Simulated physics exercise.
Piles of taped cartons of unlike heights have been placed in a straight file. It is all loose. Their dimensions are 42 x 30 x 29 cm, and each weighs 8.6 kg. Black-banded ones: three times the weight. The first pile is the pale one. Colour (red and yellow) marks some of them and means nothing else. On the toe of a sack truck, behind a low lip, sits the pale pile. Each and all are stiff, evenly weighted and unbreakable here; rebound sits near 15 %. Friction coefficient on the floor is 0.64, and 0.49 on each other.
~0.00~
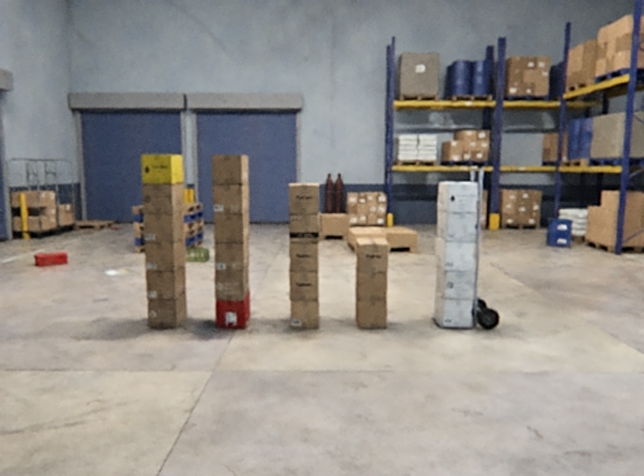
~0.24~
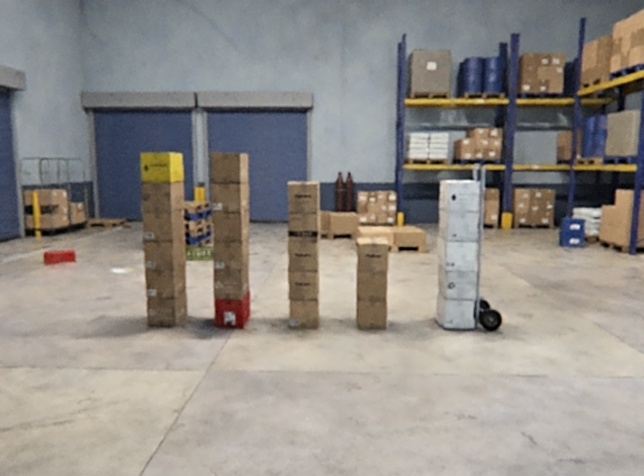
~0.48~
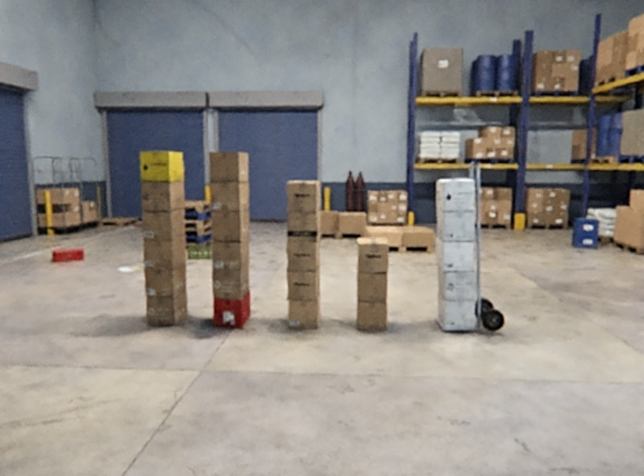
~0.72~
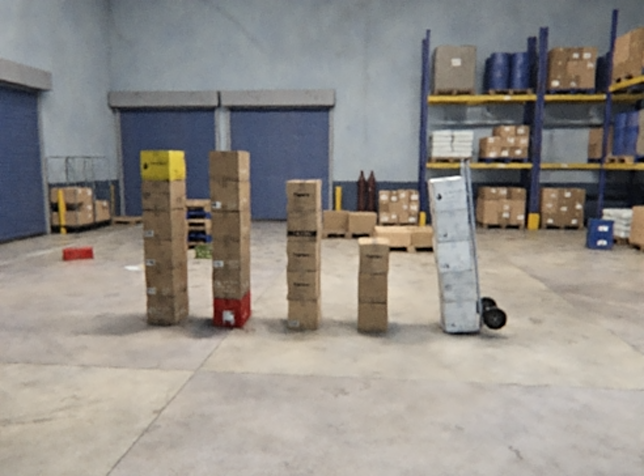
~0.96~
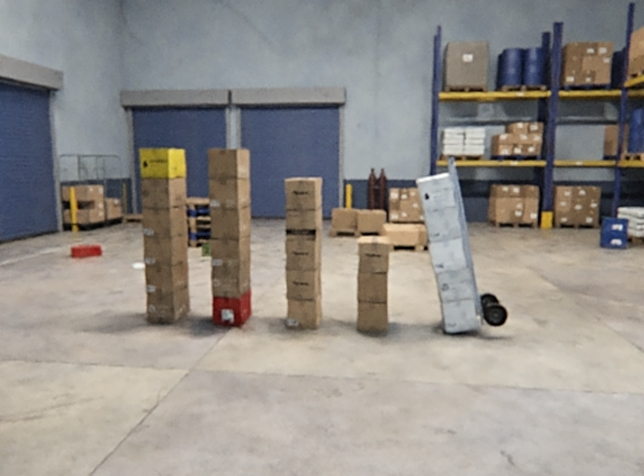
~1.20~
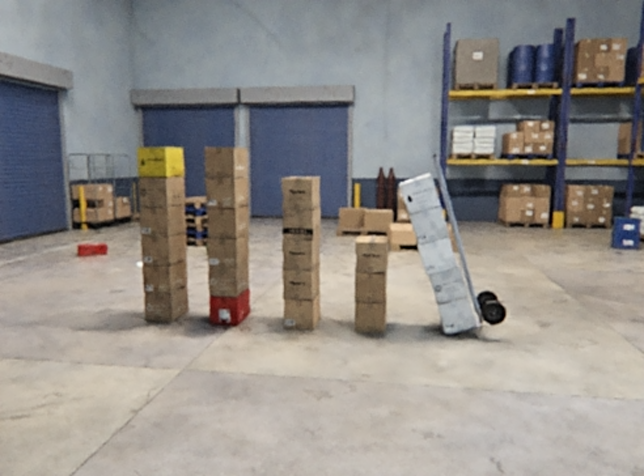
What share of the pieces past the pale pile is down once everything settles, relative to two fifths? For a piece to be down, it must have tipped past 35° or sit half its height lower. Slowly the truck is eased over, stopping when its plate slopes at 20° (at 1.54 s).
The share down is greater than two fifths.
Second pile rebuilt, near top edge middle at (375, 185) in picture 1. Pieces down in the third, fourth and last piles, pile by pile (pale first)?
Down by pile: Third 5, fourth 6, last 6.
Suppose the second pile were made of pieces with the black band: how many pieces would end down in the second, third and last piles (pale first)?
Down at the end: Second pile 0, third pile 0, last pile 0.
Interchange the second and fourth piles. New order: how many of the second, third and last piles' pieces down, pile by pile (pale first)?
Down per pile: Second 6, third 4, last 6.
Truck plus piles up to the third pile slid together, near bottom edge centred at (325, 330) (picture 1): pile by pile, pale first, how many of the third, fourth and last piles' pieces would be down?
Then third 5, fourth 6, last 5.
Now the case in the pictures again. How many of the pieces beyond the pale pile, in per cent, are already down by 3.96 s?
90 per cent.
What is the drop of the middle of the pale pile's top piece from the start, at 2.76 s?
About 50 cm.
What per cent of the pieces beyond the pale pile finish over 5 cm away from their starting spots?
I count 90 % as shifted.
After 2.76 s, 5 of the pale pile down; 2 of the 20 other cartons down.
After 3.96 s, 5 of the pale pile down; 18 of the 20 other cartons down; red carton 47° from how it stood; yellow carton 43° from how it stood, 33 cm lower.
In the end (6.1 s), 5 of the pale pile down; 18 of the 20 other cartons down; yellow carton on its side; red carton 48° from how it stood. That is 90 per cent. From the last view, middles, red carton near (216, 299).
